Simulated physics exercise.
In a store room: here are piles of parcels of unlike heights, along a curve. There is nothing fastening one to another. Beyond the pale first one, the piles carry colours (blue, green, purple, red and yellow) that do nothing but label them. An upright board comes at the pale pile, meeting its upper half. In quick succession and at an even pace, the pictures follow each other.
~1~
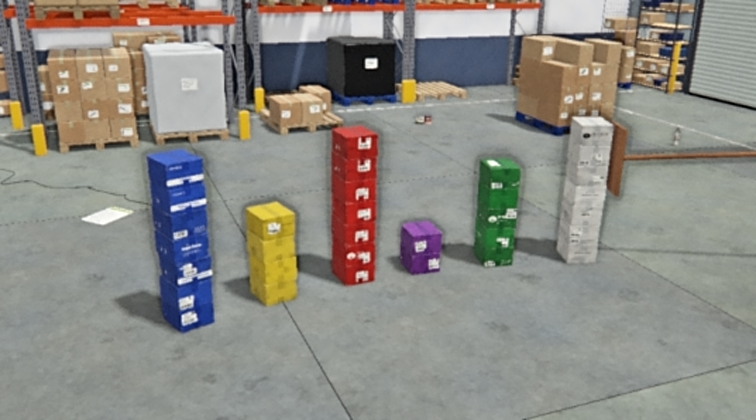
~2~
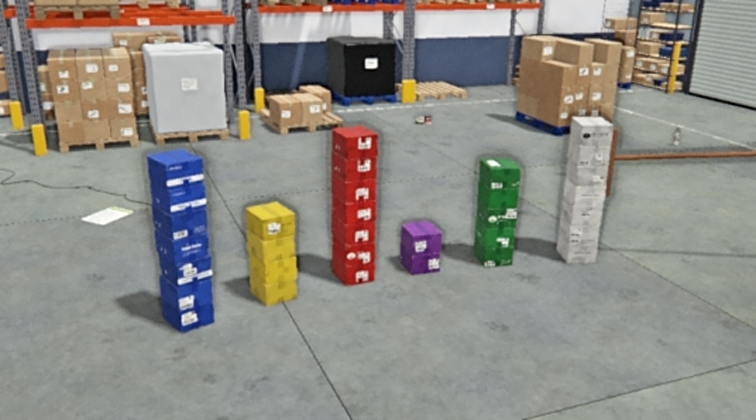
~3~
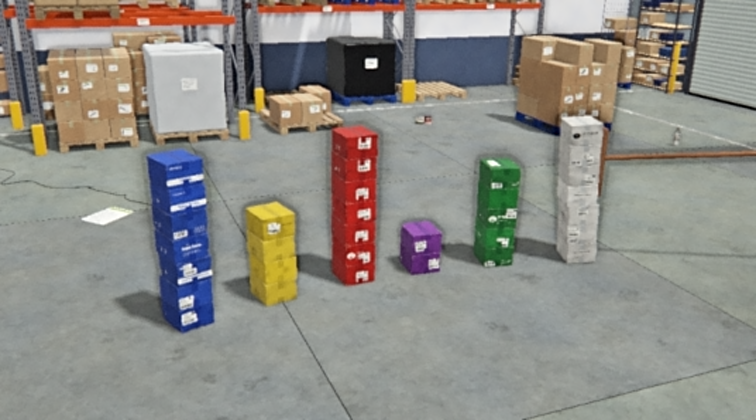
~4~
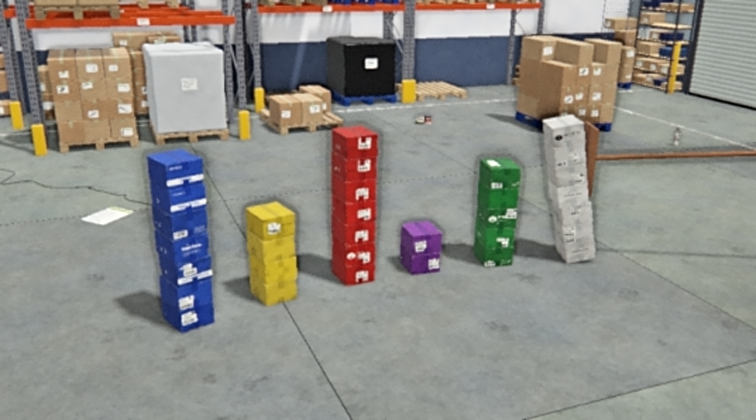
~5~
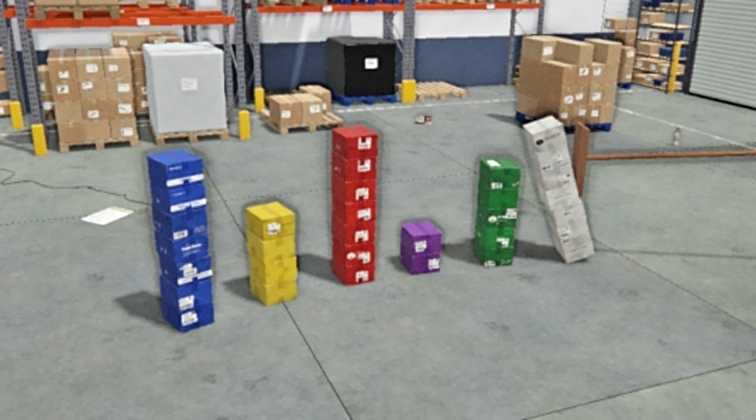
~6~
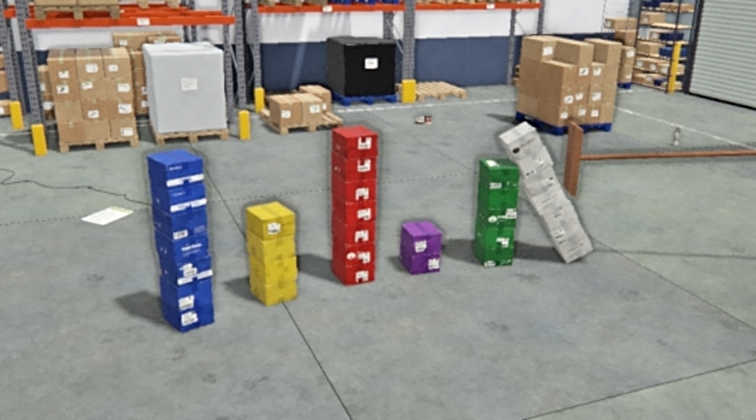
The footage shows a row of coloured box stacks on a warehouse floor as an upright brown board moves left against the pale stack at the right, which tilts left, gradually then steeply, toward the green stack while the others stay still.
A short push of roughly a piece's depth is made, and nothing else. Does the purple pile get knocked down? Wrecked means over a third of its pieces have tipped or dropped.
No, it stays up.
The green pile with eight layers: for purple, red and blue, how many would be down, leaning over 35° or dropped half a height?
Per pile, purple = 0, red = 7, blue = 0.
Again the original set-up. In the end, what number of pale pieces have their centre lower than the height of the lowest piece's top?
Pale piece tally: 3.
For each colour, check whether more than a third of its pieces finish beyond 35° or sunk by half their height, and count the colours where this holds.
Colour count: 1.
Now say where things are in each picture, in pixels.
In the first picture (places mark the middle of the side facing us), board (623, 155) not yet touching; top purple parcel (427, 244); top yellow parcel (279, 228); the rest undisturbed.
Board (614, 155) not yet touching; top purple parcel (427, 244), in the second picture.
Board (604, 155) pushing, top of the pale pile leaning barely; top purple parcel (427, 244); the rest undisturbed, in the third picture.
Board (595, 155) pushing, top of the pale pile leaning a little; top purple parcel (427, 244); the rest undisturbed, in the fourth picture.
Board (586, 155) pushing, top of the pale pile leaning clearly; top purple parcel (427, 244); the rest undisturbed, in the fifth picture.
Board (579, 155) stopped, top of the pale pile leaning well over; top purple parcel (427, 244); top green parcel (505, 179); the rest undisturbed, in the sixth picture.
Soon after the last picture, 7 of the pale pile down; none of the 2 purple parcels down (0 of 25 in all colours); top purple parcel unmoved; top green parcel leaning a little.
A little later, 7 of the pale pile down; none of the 2 purple parcels down (4 of 25 in all colours); top purple parcel unmoved; top green parcel leaning well over, half its height lower.
At rest, 7 of the pale pile down; none of the 2 purple parcels down (4 of 25 in all colours); top purple parcel shifted half its height; top green parcel upside down. As the last picture would show them, middles, top purple parcel near (411, 239), top green parcel near (378, 227).
